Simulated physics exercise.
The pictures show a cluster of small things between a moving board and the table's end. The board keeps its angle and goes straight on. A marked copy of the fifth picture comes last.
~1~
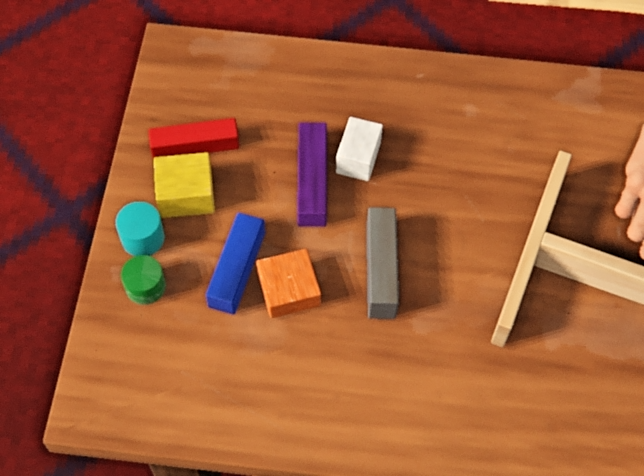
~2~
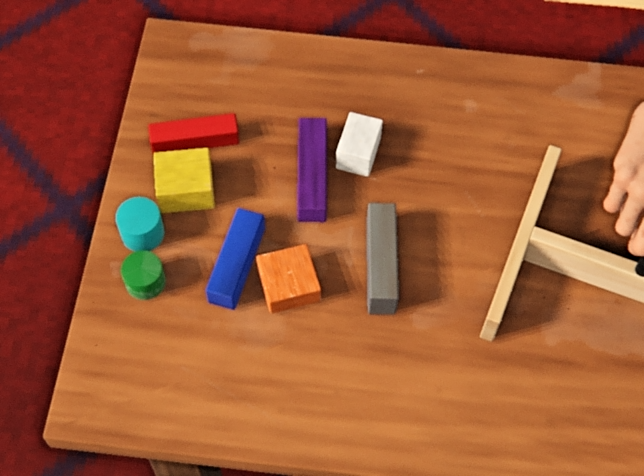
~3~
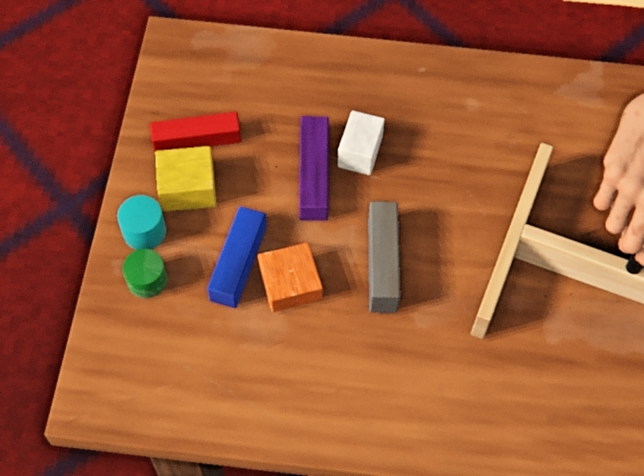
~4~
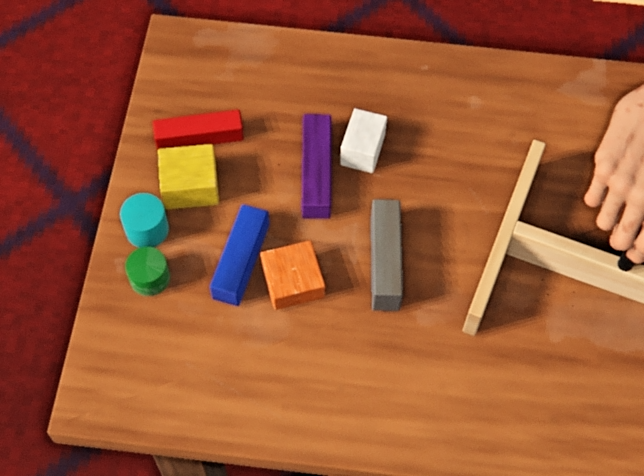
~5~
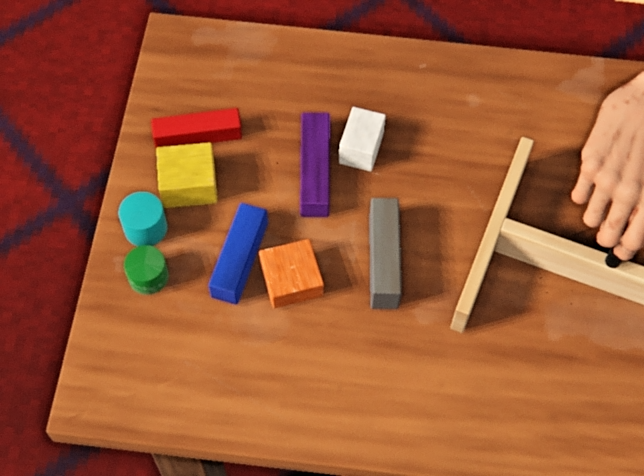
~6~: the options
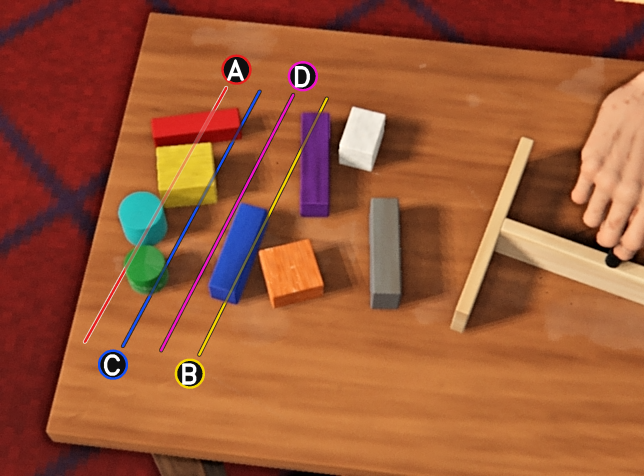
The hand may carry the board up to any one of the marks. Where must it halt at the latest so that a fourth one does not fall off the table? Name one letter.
The farthest such stop is C.
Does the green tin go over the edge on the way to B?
No.
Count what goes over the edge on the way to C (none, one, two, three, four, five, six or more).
In all, three.
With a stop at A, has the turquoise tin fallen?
Yes.
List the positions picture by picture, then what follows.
The first frame shows green tin (143, 280); red stick (194, 139); turquoise tin (141, 229).
The second frame shows board (526, 230); yellow block (184, 180).
The third frame shows board (518, 227); white block (361, 143).
The fourth frame shows board (509, 224); grey stick (386, 255).
The fifth frame shows board (497, 221); green tin (146, 270); red stick (197, 129); turquoise tin (144, 219).
On the marked copy, A at (160, 206); B at (267, 218); C at (196, 210); D at (231, 214).
With C. Early on, board (387, 209); grey stick (353, 246); turquoise tin (144, 219).
Further on, board (280, 198); green tin (111, 260); turquoise tin (131, 216).
At the end, board (197, 189); turquoise tin over the edge; blue stick over the edge; three fallen.
As for the rest, A drops six; B is within the limit but short; D is within the limit but short.
